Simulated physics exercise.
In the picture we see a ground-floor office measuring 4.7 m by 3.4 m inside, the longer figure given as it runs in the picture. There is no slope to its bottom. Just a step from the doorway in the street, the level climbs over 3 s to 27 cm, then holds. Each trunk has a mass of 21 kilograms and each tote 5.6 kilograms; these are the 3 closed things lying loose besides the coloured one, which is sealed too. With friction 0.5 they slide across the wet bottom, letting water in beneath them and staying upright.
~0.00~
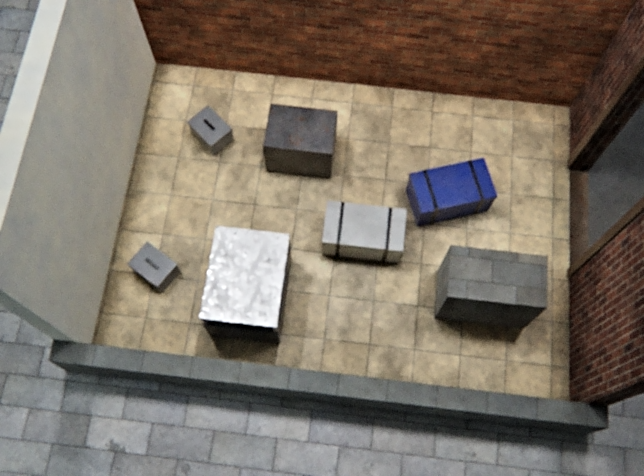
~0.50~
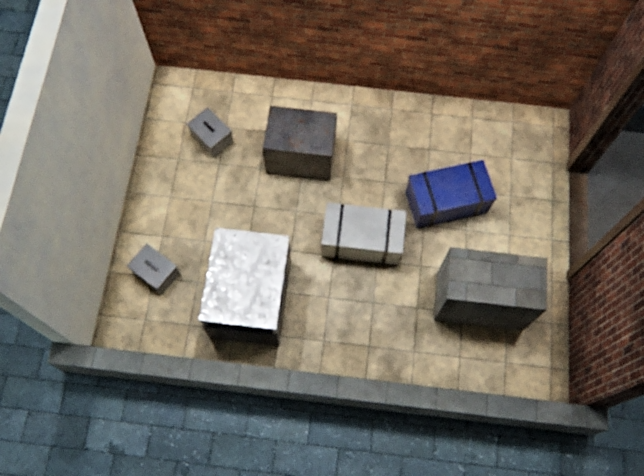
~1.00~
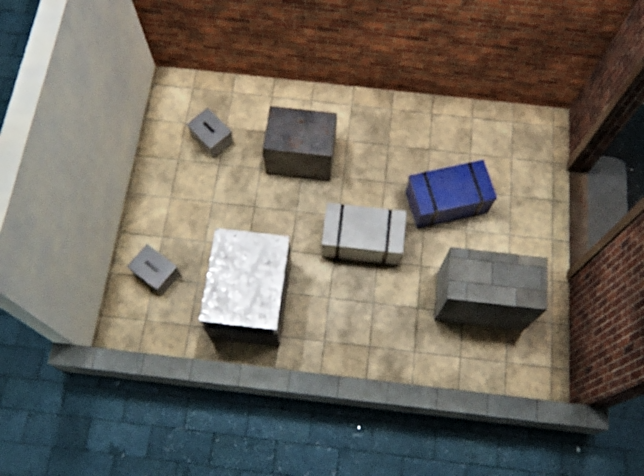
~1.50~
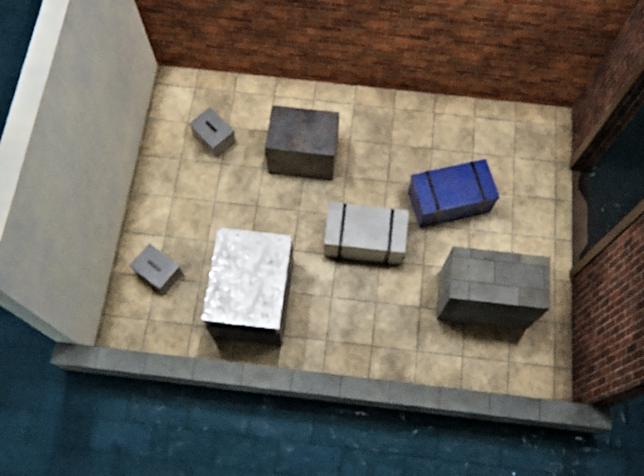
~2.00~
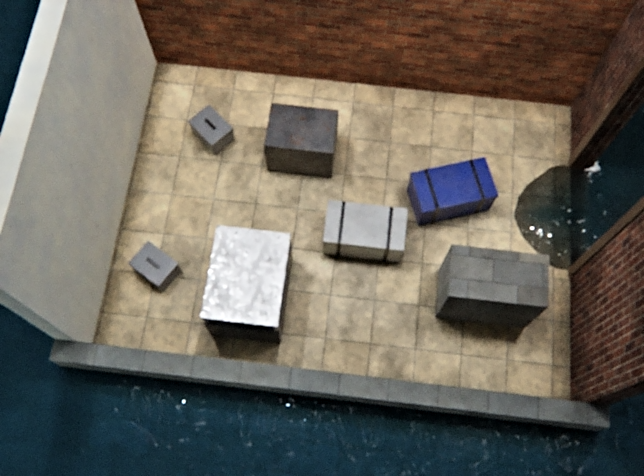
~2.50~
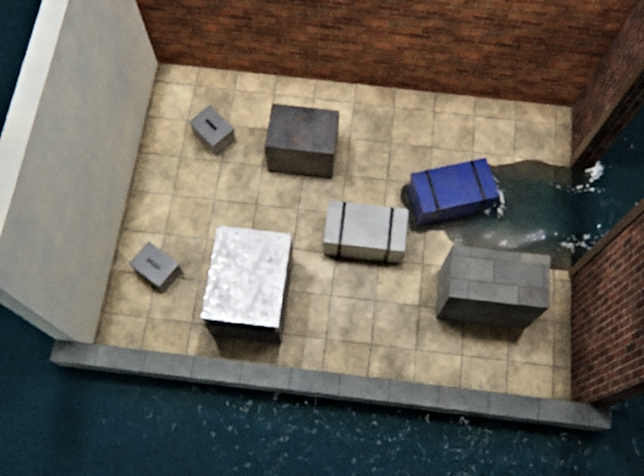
At the start, a tiled room seen from above holds a blue trunk and several grey boxes and blocks, with dry paving outside. Dark water covers the paving and deepens, then enters through the doorway on the right and spreads left around the blue trunk, while none of the objects shift.
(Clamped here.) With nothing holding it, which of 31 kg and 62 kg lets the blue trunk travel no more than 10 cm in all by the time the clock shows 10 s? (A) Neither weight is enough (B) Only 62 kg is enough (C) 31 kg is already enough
The answer is A.
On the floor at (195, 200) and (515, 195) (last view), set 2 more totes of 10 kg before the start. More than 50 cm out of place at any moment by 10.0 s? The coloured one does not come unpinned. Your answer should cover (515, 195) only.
That one is beyond the limit.
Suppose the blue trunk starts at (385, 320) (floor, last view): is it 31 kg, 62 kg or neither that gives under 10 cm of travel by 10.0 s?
It turns out that both loads succeed.
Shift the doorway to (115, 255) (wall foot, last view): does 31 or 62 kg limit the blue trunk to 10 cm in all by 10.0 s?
If so, then only the second option works.
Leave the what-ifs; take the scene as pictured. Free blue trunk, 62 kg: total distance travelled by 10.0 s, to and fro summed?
120 cm.
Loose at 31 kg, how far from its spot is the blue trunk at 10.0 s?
Shift: Roughly 250 cm.
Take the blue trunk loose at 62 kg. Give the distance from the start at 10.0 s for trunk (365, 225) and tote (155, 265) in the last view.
One is off by 200 cm, the other by 80 cm, in the order asked.
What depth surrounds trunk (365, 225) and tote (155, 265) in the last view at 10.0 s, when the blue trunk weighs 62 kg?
16 and 18 cm.
After 3.5 s the blue trunk would be 18 cm from its start with 31 kg and 0 cm from its start with 62 kg; 8 cm of water round it then.
After 4.5 s the blue trunk would be 91 cm from its start with 31 kg and 5 cm from its start with 62 kg; 9 cm of water round it then.
After 7.0 s the blue trunk would be 216 cm from its start with 31 kg and 33 cm from its start with 62 kg; 10 cm of water round it then.
After 10.0 s the blue trunk would be 260 cm from its start with 31 kg and 110 cm from its start with 62 kg; 11 cm of water round it then.
